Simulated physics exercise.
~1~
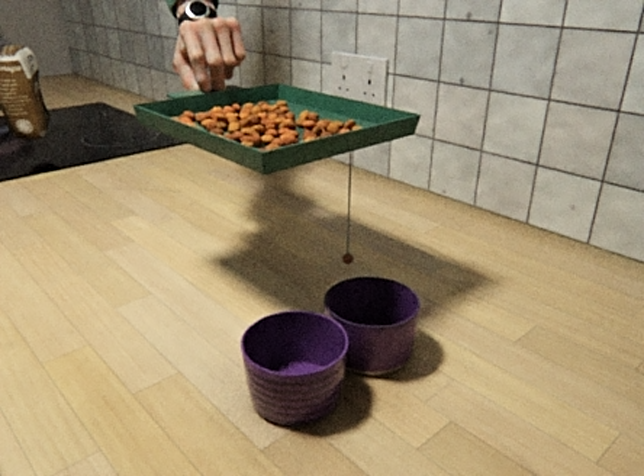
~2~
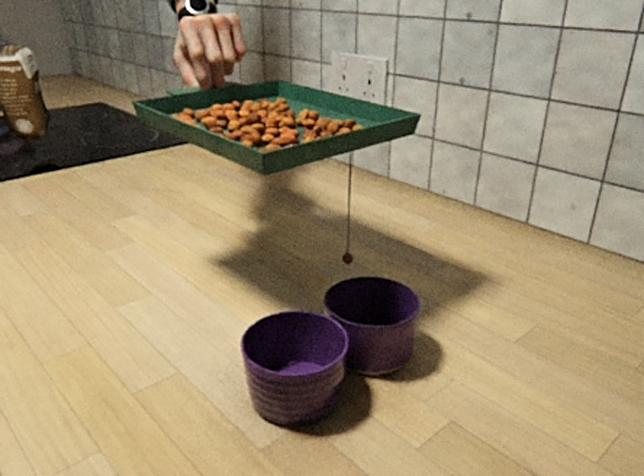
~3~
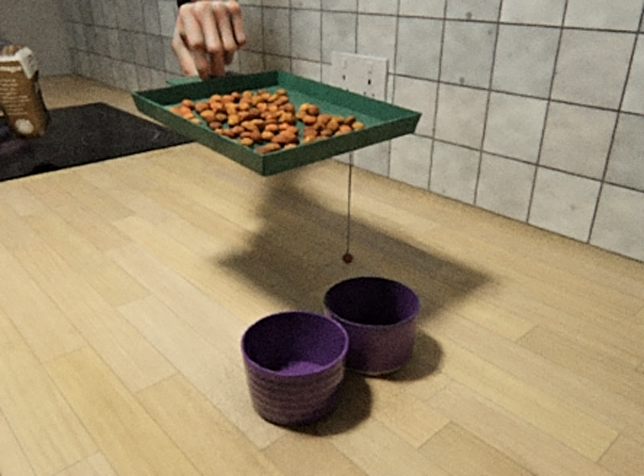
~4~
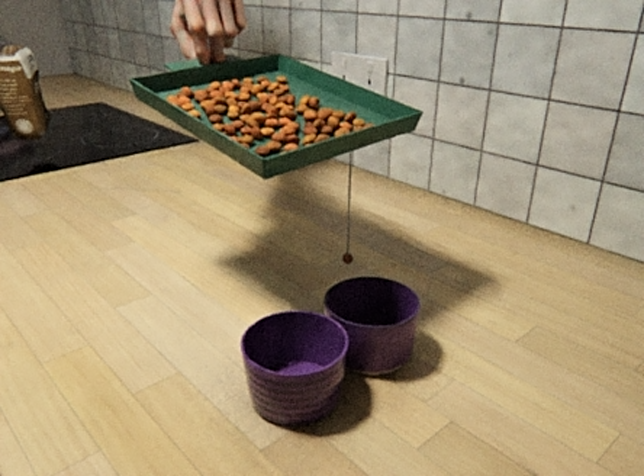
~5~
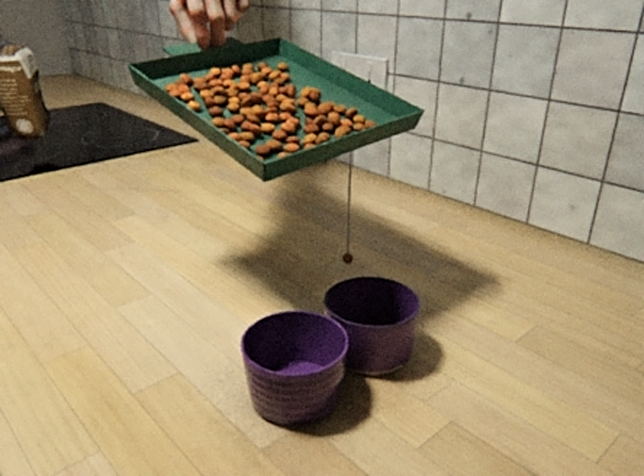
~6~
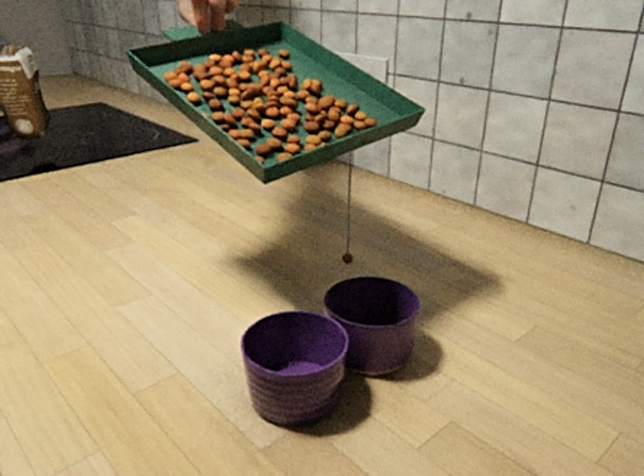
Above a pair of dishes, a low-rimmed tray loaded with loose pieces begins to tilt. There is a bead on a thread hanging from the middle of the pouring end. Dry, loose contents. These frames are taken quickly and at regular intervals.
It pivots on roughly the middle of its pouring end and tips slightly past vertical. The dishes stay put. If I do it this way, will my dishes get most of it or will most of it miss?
The dishes get most of it.
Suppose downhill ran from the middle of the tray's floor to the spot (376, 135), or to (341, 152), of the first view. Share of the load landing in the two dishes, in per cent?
Lab note: Try one about 0 %, try two 60 %.
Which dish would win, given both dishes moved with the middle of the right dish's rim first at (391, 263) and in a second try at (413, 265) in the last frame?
Well, the left-side one at the first spot and the left-side one at the second.
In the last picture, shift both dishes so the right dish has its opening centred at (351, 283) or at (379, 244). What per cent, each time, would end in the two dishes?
That makes 70 per cent, followed by 0 per cent.
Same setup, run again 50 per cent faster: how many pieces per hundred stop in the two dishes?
It would be around 80 per cent.
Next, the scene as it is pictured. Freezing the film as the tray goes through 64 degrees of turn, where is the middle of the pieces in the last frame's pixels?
Roughly at (307, 118).
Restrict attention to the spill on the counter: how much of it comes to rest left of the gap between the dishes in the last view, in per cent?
About 70 per cent.
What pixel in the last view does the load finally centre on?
Near (328, 365).
Soon after the last picture, tray tipped steeply; nearly all on the tray; a stray few in the air.
A little later, tray tipped past a quarter turn; about a quarter on the tray; about a third in the left dish; about a quarter in the right dish; a small part outside both; a small part in the air.
Later still, tray tipped past a quarter turn; about a third in the left dish; about a third in the right dish; about a quarter outside both; a stray few in the air.
At rest, tray tipped past a quarter turn; about a third in the left dish; about a third in the right dish; about a quarter outside both; a stray few in the air.
